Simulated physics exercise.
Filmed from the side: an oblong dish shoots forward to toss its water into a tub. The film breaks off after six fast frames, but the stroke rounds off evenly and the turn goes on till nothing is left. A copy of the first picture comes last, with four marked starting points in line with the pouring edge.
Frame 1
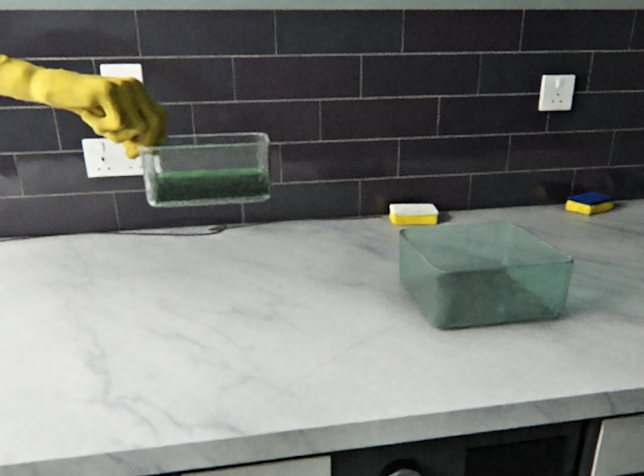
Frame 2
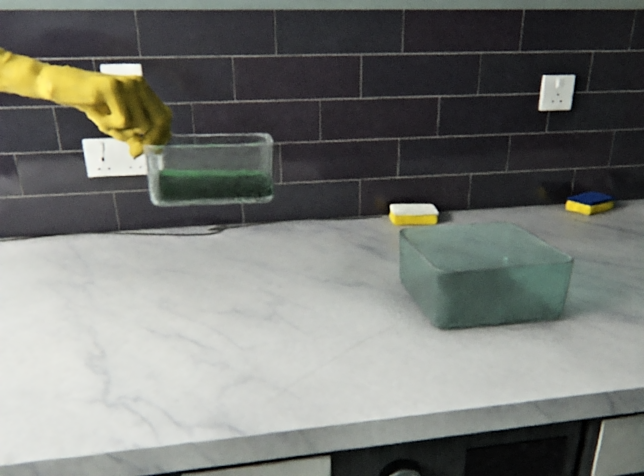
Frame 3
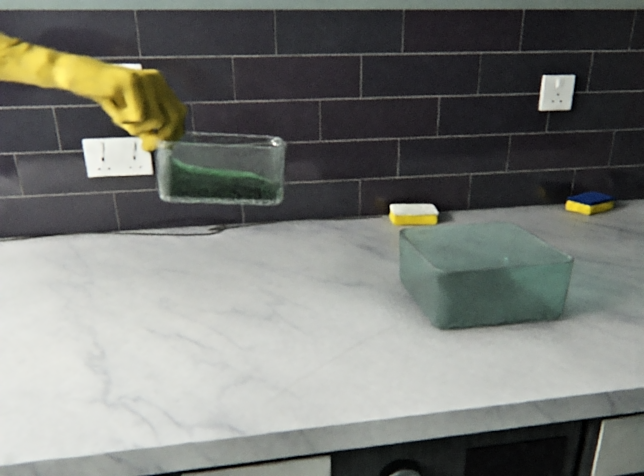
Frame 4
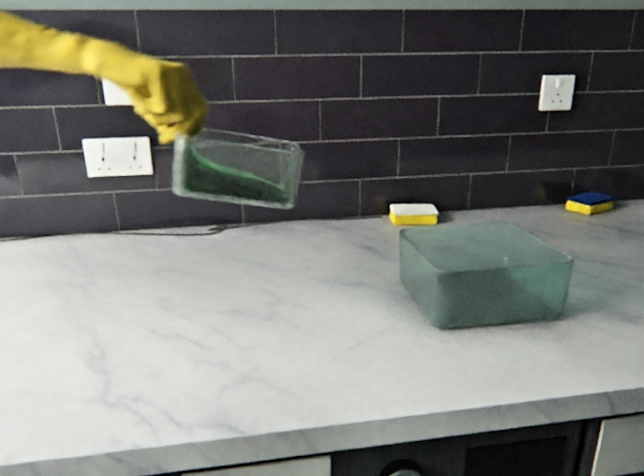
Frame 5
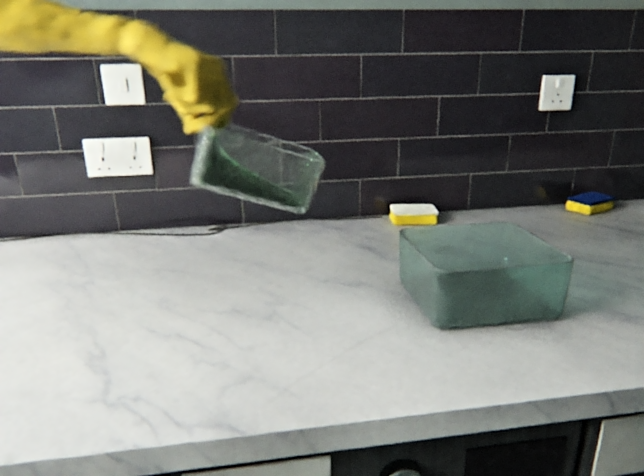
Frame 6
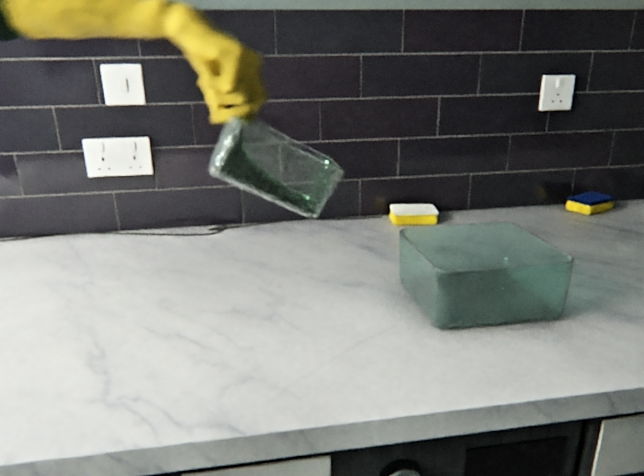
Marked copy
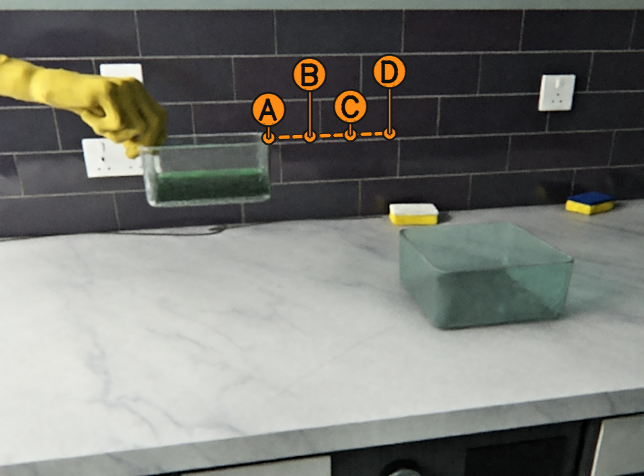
A kitchen worktop of pale marbled stone runs beneath a dark tiled wall with white sockets, seen from the side by a still camera. A yellow-gloved hand at upper left holds a clear oblong dish with green contents, while a greenish glass tub sits at right, near two sponges by the wall. The hand carries the dish rightward, slowly at first, then faster, tilting its right end downward.
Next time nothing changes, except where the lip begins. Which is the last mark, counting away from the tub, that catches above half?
The answer is place B.
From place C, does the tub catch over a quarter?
Yes, it does.
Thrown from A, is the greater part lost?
Yes, it does.
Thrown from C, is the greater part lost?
No, that is safe.
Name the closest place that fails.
It is A.
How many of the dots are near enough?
Three.
In orange, A at (268, 137); B at (309, 136); C at (350, 134); D at (389, 133).
If A is chosen, about 28 % lands in the tub, 67 % falls short and 5 % goes beside or beyond.
If B is chosen, about 75 % lands in the tub, 18 % falls short and 7 % goes beside or beyond.
If C is chosen, about 85 % lands in the tub, 7 % falls short and 7 % goes beside or beyond.
If D is chosen, about 70 % lands in the tub, 5 % falls short and 25 % goes beside or beyond.
